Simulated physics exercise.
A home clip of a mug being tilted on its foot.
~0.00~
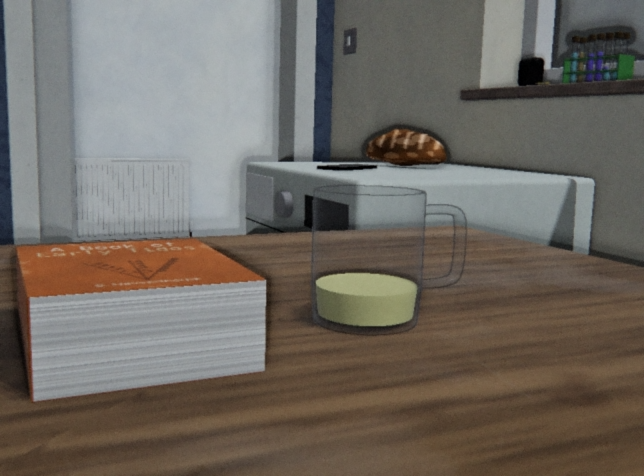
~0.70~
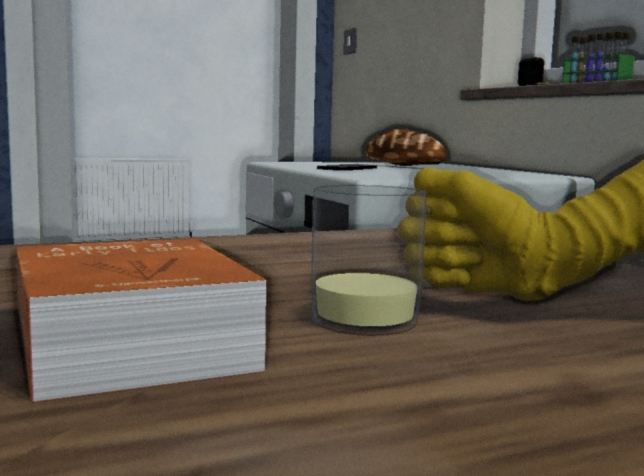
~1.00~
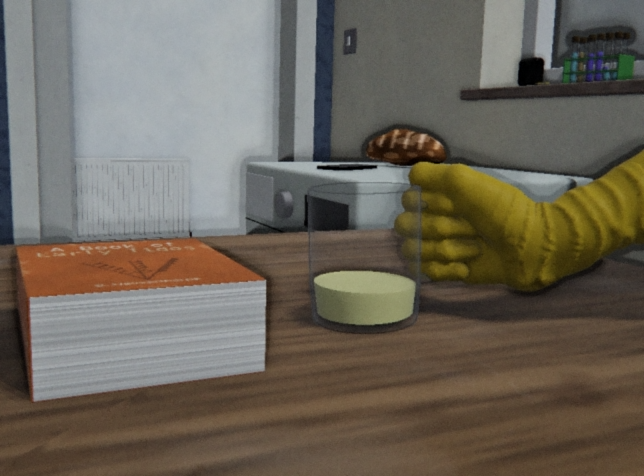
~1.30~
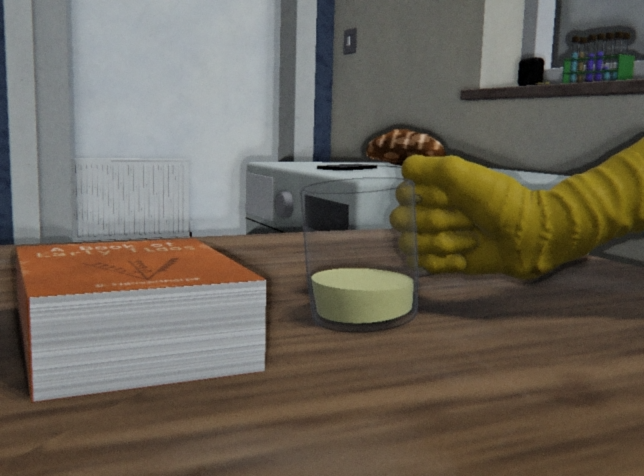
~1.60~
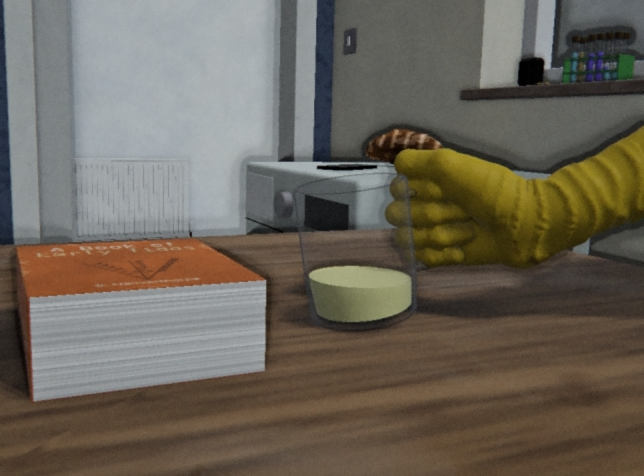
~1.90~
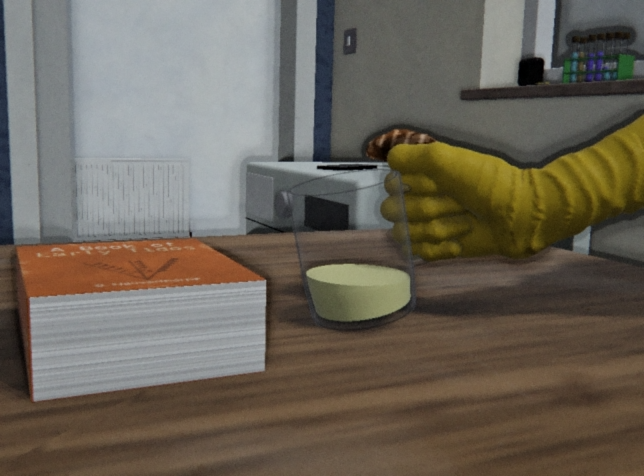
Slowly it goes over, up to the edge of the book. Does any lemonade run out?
At that lean the mug holds.
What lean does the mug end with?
Roughly 50°.
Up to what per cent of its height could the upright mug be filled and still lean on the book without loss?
Near 55 in a hundred.
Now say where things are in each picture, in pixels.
It stands upright; mug (367, 252) about a quarter full, in the first frame.
A hand takes hold; mug about a quarter full, surface at (366, 286); book (130, 304), in the second frame.
The top moves towards the book; mug (365, 250) about a quarter full, in the third frame.
On the way over; mug about a quarter full, surface at (362, 281); book (130, 304), in the fourth frame.
It is leaning; mug (356, 245) about a quarter full, in the fifth frame.
Tipping on its foot; mug about a quarter full, surface at (359, 276); book (130, 304), in the sixth frame.
After 2.5 s, the mug leans by about 30°; nothing has left it.
After 3.1 s, the mug leans by about 45°; nothing has left it.
After 4.5 s, the mug leans by about 50°, against the book; nothing has left it.
